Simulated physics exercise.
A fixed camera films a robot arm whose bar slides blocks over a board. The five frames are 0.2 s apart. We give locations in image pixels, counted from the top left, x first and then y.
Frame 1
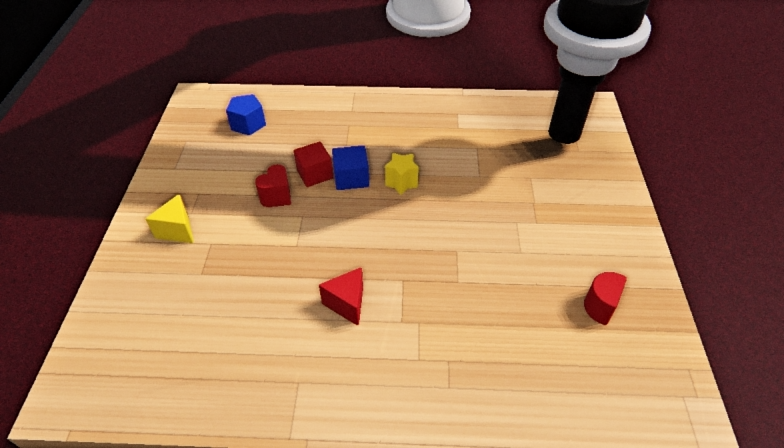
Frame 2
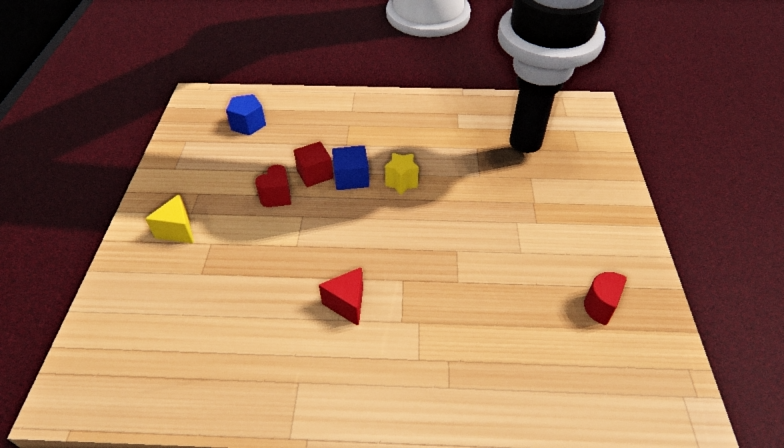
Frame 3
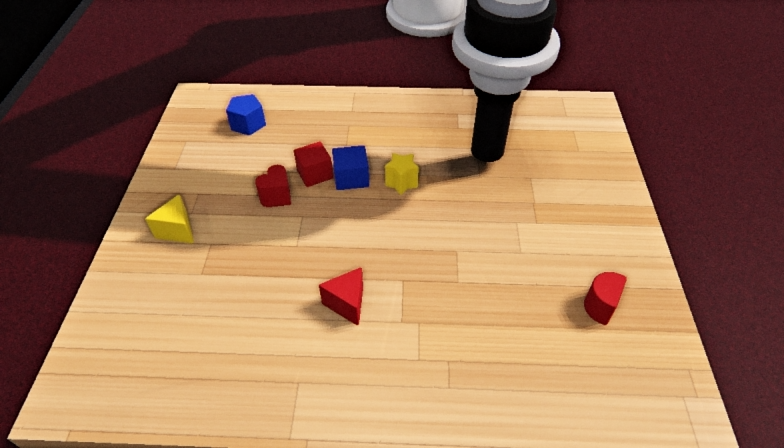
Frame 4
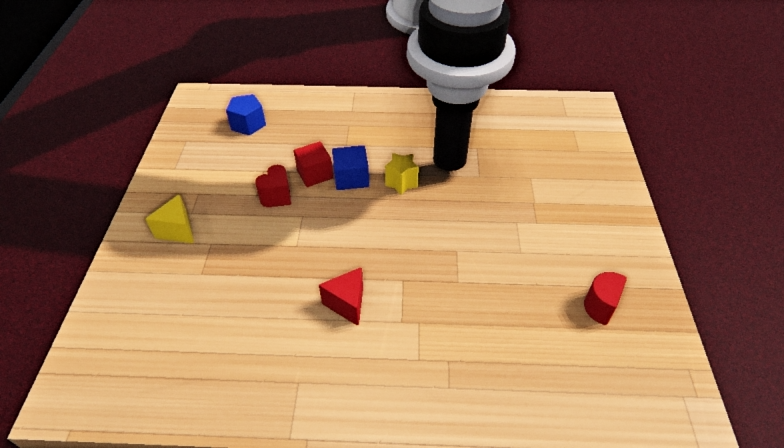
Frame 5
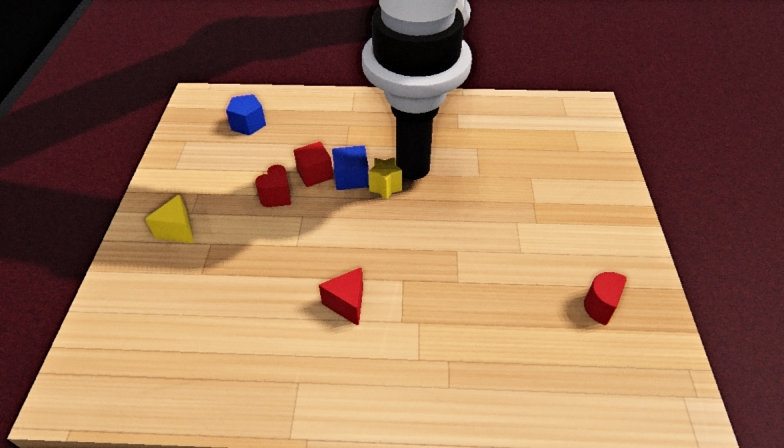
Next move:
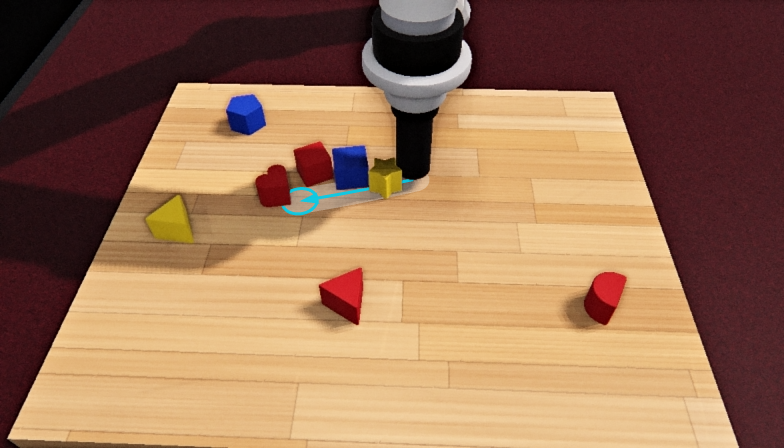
On a wooden board scattered with red, blue and yellow blocks, a robot arm's black bar moved left from the upper right and nudged the yellow star slightly left, toward the blue block.
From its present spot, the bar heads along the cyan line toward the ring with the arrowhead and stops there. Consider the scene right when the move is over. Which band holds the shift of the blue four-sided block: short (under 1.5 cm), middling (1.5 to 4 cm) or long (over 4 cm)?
That one ends up more than 4 cm from where it is now.
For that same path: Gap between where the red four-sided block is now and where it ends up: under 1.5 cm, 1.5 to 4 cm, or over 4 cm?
It moves more than 4 cm.
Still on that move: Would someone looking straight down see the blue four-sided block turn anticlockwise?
It seems not.
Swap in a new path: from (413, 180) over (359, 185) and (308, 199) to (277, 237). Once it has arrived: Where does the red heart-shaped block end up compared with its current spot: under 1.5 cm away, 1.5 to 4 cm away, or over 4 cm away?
That one ends up 1.5 to 4 cm from where it is now.
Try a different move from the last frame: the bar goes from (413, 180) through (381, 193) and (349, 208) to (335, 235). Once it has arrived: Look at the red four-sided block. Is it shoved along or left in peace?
It moves.
The drawn path runs straight from (413, 180) to (300, 201).
The first path, step by step. One third of the way, bar (375, 176); red four-sided block (296, 149); blue four-sided block (329, 159), turned 50° clockwise; yellow star-shaped block (349, 179), turned 15° anticlockwise.
Two thirds of the way, bar (337, 183); red four-sided block (287, 144); blue four-sided block (312, 157), turned 60° clockwise; yellow star-shaped block (318, 193), turned 40° anticlockwise.
At the end, bar (298, 190); red heart-shaped block (266, 176), turned 15° clockwise; red four-sided block (280, 138); blue four-sided block (297, 156), turned 80° clockwise; yellow star-shaped block (299, 203), turned 80° anticlockwise.
